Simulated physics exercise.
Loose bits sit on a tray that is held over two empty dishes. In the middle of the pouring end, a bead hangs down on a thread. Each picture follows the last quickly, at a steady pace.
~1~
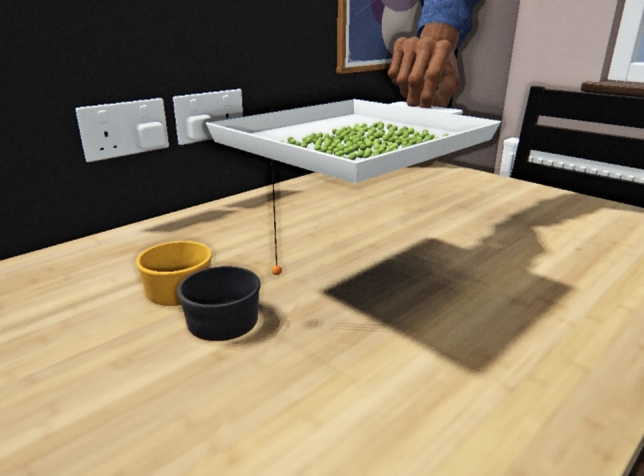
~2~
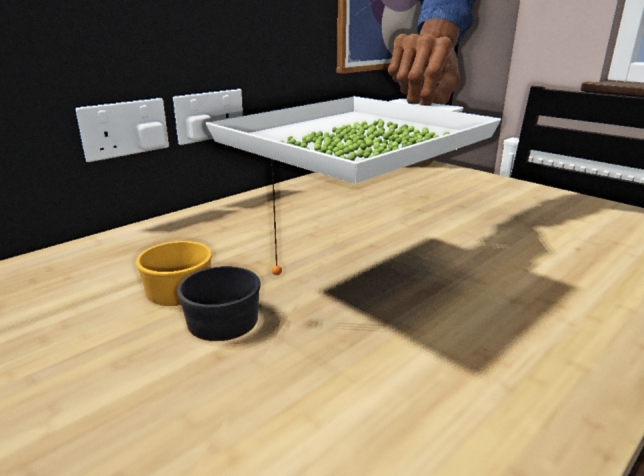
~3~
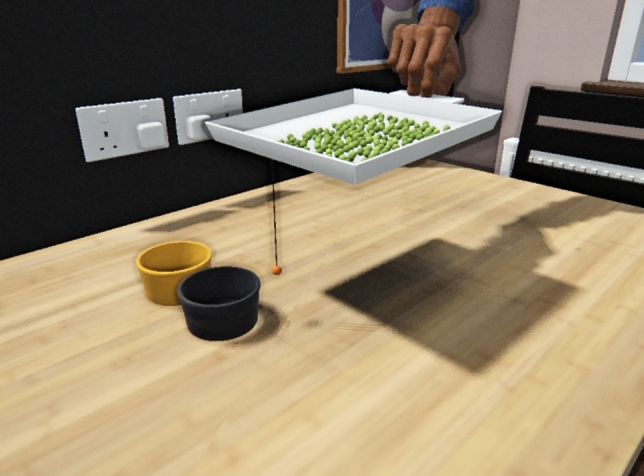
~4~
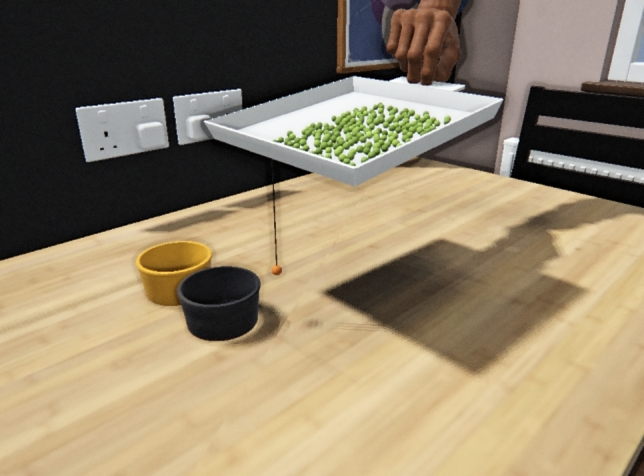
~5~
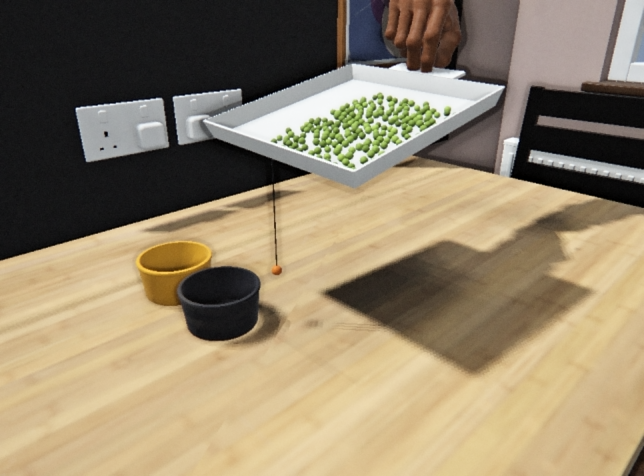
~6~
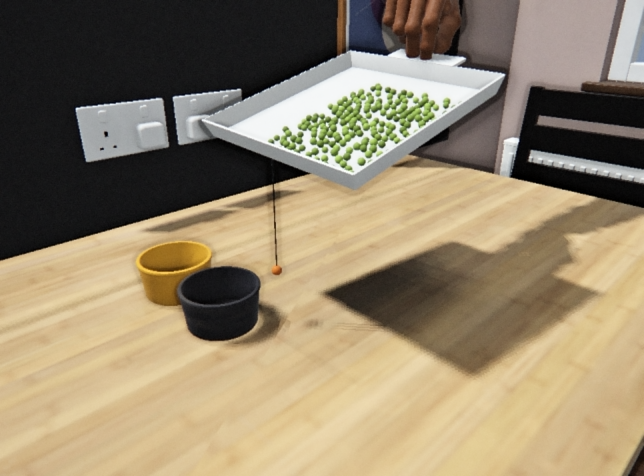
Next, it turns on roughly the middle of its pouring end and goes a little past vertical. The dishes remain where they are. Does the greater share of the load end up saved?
No.
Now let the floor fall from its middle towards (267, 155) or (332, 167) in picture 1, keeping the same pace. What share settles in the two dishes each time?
50 % and 0 %.
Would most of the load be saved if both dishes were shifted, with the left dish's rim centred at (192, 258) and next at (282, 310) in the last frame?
Try 1: Not up to half; try 2: In excess of half.
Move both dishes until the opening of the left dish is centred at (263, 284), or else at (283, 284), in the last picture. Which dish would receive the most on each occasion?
The dish at right, then the dish at right.
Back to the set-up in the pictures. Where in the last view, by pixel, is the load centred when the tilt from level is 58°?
Roughly at (322, 151).
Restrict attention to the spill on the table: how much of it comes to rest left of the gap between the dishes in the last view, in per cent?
I'd guess close to 20 %.
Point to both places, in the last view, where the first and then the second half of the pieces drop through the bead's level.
First around (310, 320), afterwards around (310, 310).
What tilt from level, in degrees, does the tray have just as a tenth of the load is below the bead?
Roughly 85 degrees from level.
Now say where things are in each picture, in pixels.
In the first frame, corners of the pouring end near (214, 123) and (356, 160), level; middle of the load near (368, 142), dried peas; left dish near (144, 282); right dish near (187, 314); bead on its thread near (277, 270).
In the second frame, corners of the pouring end near (214, 123) and (355, 160), level; middle of the load near (368, 141).
In the third frame, corners of the pouring end near (213, 122) and (355, 162), tipped barely, lowest at the right corner; middle of the load near (368, 138).
In the fourth frame, corners of the pouring end near (212, 121) and (354, 164), tipped a little, lowest at the right corner; middle of the load near (368, 132).
In the fifth frame, corners of the pouring end near (211, 120) and (353, 167), tipped a little, lowest at the right corner; middle of the load near (367, 127).
In the sixth frame, corners of the pouring end near (210, 119) and (353, 169), tipped clearly, lowest at the right corner; middle of the load near (365, 123), near a quarter on the move; left dish near (144, 282); right dish near (187, 314).
Shortly afterwards, tray tipped steeply; all but a few on the tray; only a few outside both; only a few in the air.
Next, tray tipped right over; near a quarter on the tray; only a few in the right dish; near half outside both; near a quarter in the air.
Some moments later, tray tipped past a quarter turn; only a few in the right dish; all but a few outside both.
In the end, tray tipped past a quarter turn; only a few in the right dish; none at all in the left dish; all but a few outside both.
